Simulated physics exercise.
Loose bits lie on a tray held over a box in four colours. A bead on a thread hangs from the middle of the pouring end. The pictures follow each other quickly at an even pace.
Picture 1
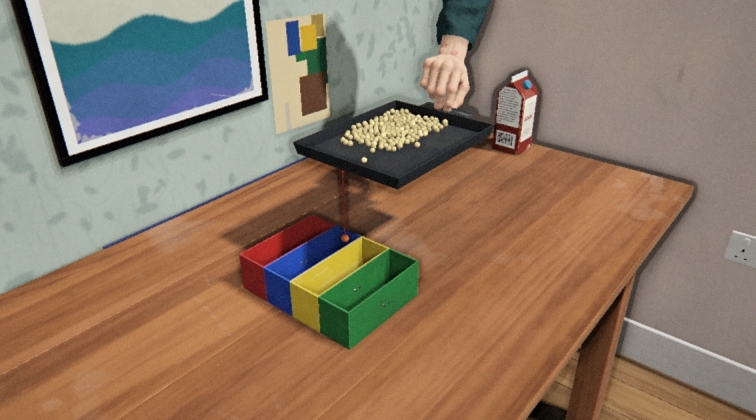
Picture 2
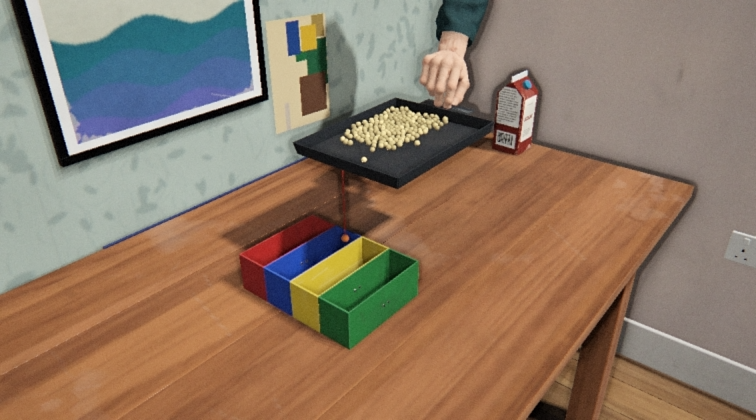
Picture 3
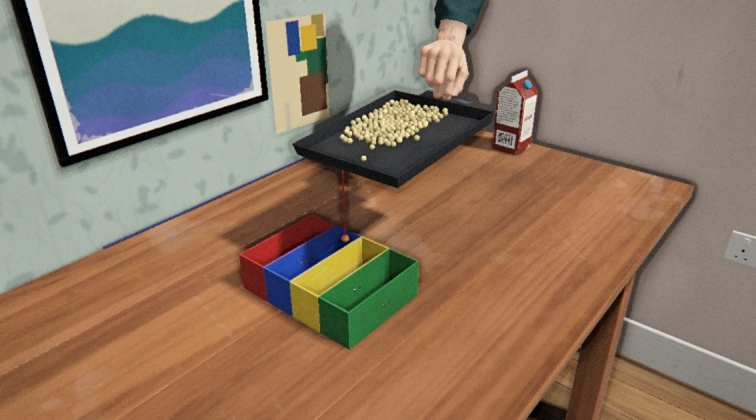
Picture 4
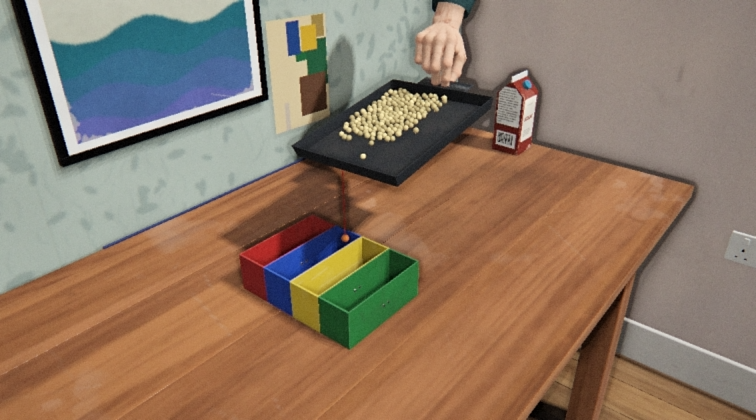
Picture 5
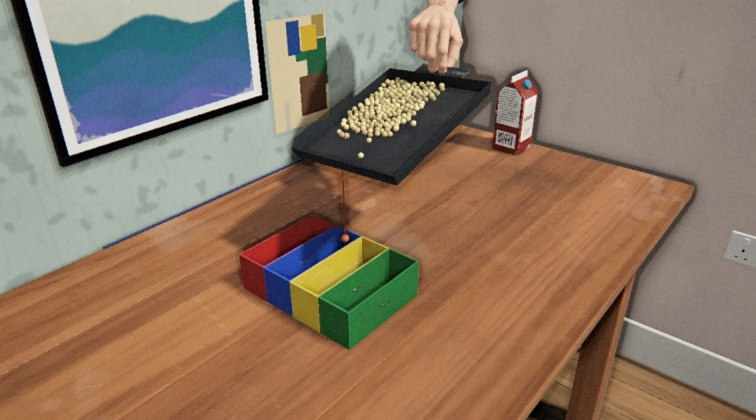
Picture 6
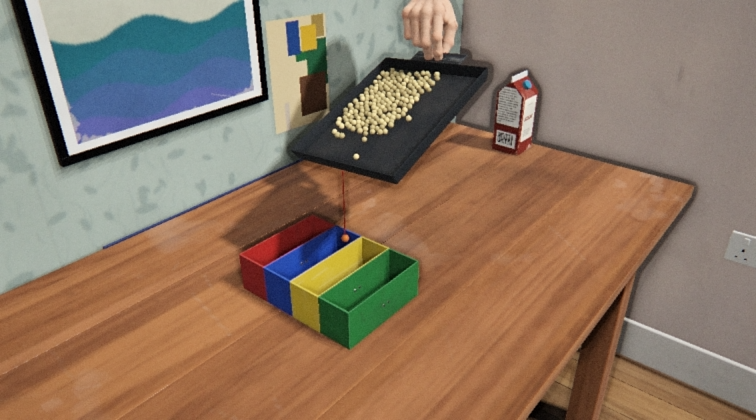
A dark tray of soya beans tilted slowly as a hand raised its far end, its near left corner dipping lowest, and the beans began shifting above a red, blue, yellow and green box.
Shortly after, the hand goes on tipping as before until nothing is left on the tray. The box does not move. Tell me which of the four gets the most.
The red cell gets the most.
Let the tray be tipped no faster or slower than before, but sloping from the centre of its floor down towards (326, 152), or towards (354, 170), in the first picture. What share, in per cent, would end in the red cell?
Around 90 per cent first, around 10 per cent next.
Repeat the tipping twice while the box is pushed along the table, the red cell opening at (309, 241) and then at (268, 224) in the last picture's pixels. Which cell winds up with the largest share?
The red one; that blue cell.
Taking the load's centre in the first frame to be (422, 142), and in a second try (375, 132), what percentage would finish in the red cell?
About 40 %, then about 60 %.
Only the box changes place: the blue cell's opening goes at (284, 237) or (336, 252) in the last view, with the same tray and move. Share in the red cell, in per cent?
First 0 per cent, second 50 per cent.
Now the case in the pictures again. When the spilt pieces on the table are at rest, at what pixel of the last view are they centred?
It centres at roughly (205, 292).
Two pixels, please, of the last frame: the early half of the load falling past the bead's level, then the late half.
I'd put it at roughly (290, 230), and after that at roughly (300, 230).
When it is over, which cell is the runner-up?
That's the blue one.
Just after the last frame, tray tipped steeply; roughly two thirds on the tray; about a tenth in the red cell; just a few in the blue cell; roughly a quarter falling or outside the box.
A moment on, tray tipped past a quarter turn; roughly a quarter on the tray; roughly a quarter in the red cell; about a tenth in the blue cell; just a few in the yellow cell; just a few in the green cell; roughly a third falling or outside the box.
Further on, tray tipped past a quarter turn; roughly two thirds in the red cell; roughly a quarter in the blue cell; just a few in the yellow cell; just a few in the green cell; about a tenth falling or outside the box.
When it is over, tray tipped past a quarter turn; roughly two thirds in the red cell; roughly a quarter in the blue cell; just a few in the yellow cell; just a few in the green cell; about a tenth outside the box.
